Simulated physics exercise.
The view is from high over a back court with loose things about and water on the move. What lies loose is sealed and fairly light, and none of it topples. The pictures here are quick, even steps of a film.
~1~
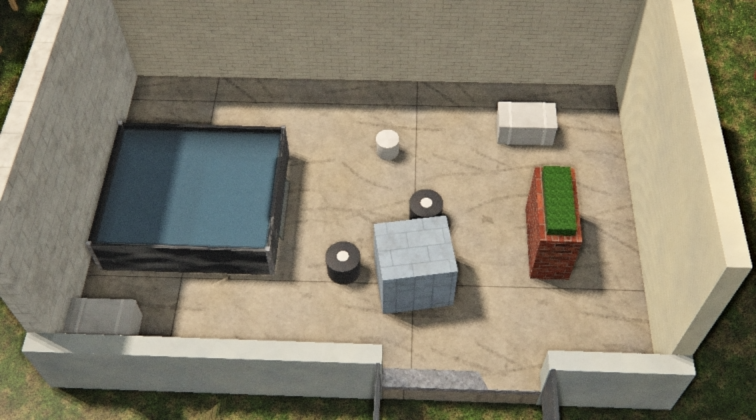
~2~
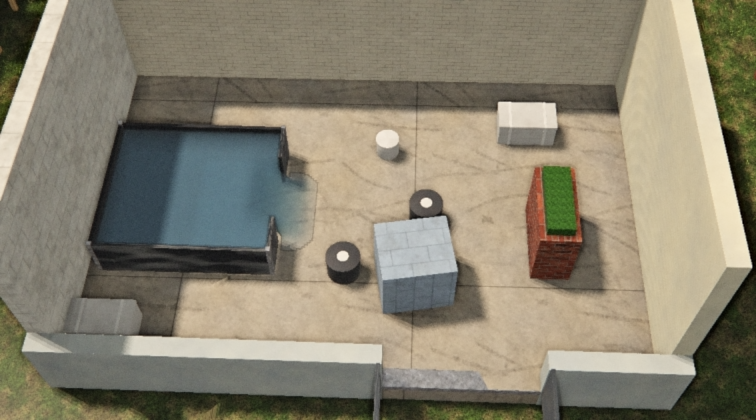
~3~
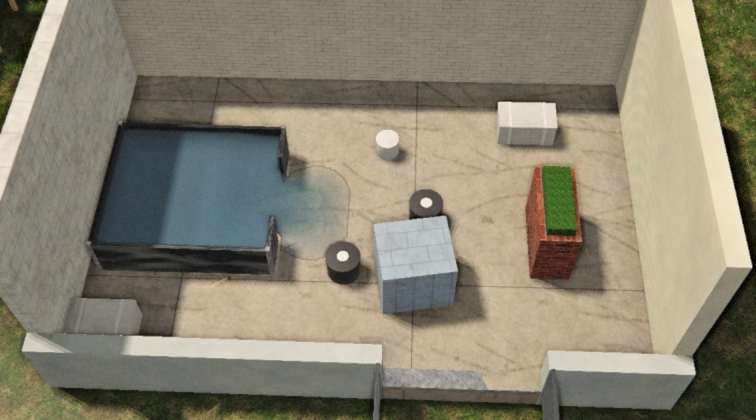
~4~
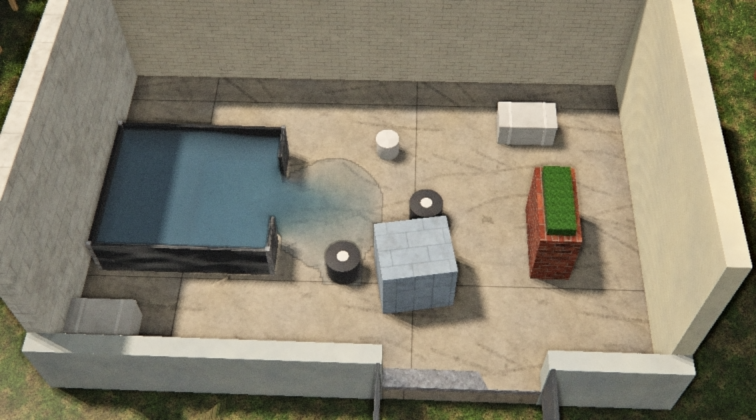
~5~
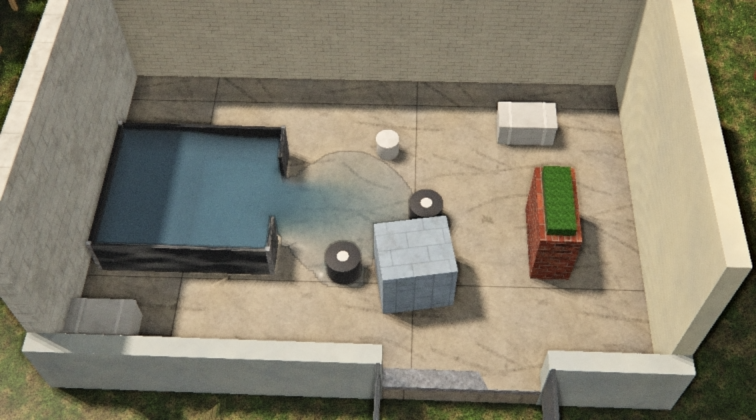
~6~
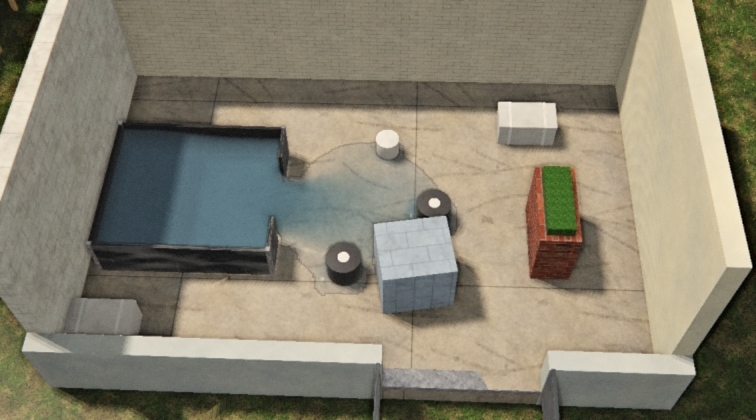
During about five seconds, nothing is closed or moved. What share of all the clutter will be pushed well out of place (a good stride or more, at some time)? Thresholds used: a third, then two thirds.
The share moved far is two thirds and up.
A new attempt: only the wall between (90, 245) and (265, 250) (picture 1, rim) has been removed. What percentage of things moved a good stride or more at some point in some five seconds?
I'd say near 60 %.
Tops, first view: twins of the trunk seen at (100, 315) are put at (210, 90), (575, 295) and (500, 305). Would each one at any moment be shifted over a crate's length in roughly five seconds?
Stays put, stays put, displaced.
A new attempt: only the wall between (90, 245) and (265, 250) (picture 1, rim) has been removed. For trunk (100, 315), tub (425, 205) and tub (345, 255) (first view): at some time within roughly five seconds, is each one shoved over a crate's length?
Listed in turn, ends up that far off, never travels that far, ends up that far off.
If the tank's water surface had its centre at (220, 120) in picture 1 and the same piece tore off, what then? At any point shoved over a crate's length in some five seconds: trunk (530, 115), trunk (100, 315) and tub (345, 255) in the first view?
Object by object, in turn: Travelled a good distance, lingered near its place, lingered near its place.
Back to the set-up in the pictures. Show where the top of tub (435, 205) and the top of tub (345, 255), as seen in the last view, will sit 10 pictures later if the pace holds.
About (512, 192) and (330, 336).
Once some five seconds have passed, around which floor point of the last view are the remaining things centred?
The average lies close to (409, 194).
A moment on, 1 of 5 are well off their spots; 0 afloat.
Next, 3 of 5 are well off their spots; 3 afloat.
Later, 4 of 5 are well off their spots; 3 afloat.
In the end, 3 of 5 are well off their spots, and 4 have been at some point; 3 afloat.
